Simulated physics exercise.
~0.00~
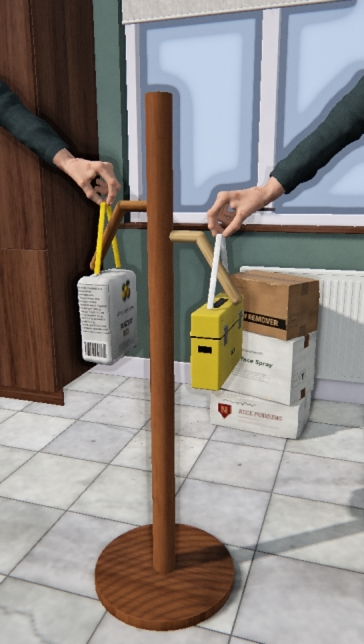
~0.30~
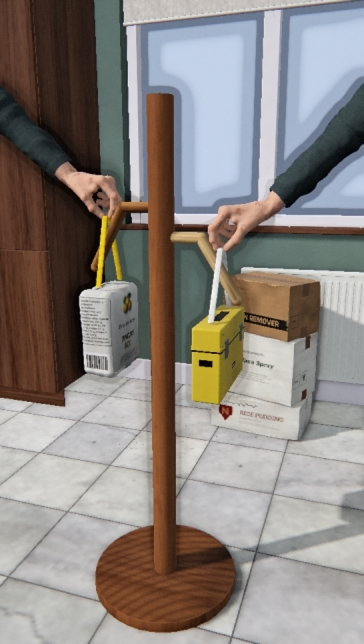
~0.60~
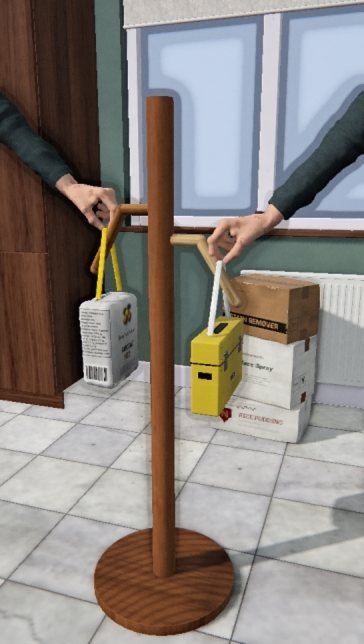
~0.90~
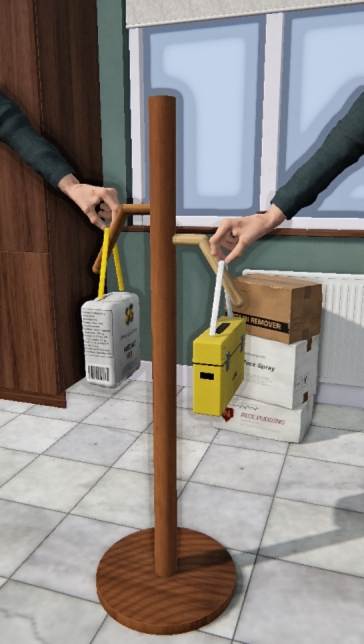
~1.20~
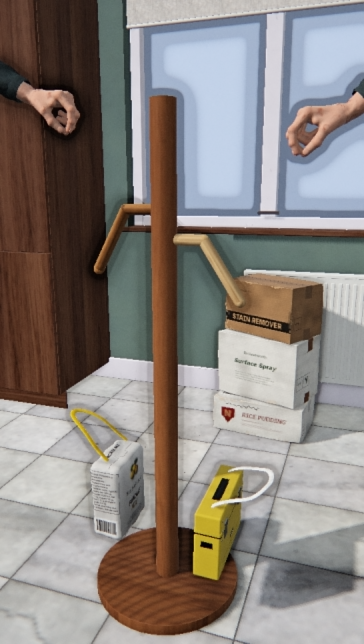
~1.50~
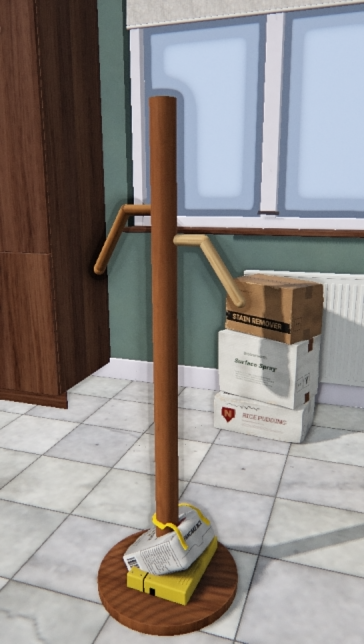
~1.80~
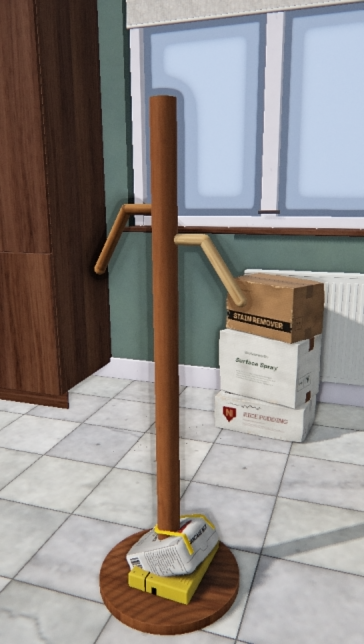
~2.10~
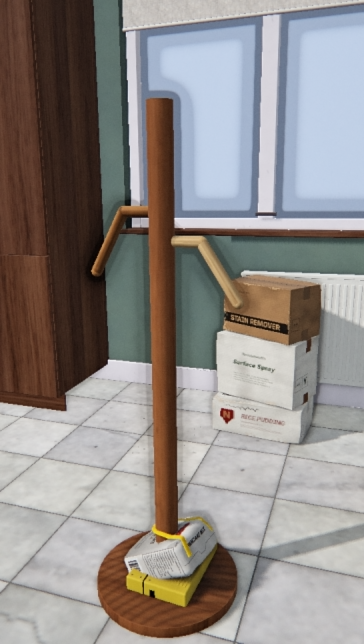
A white sack and a yellow case, lowered by two hands toward a wooden stand's sloping pegs, dropped once the hands let go and drew back, and both ended up on the round base, the sack leaning on the toppled case.
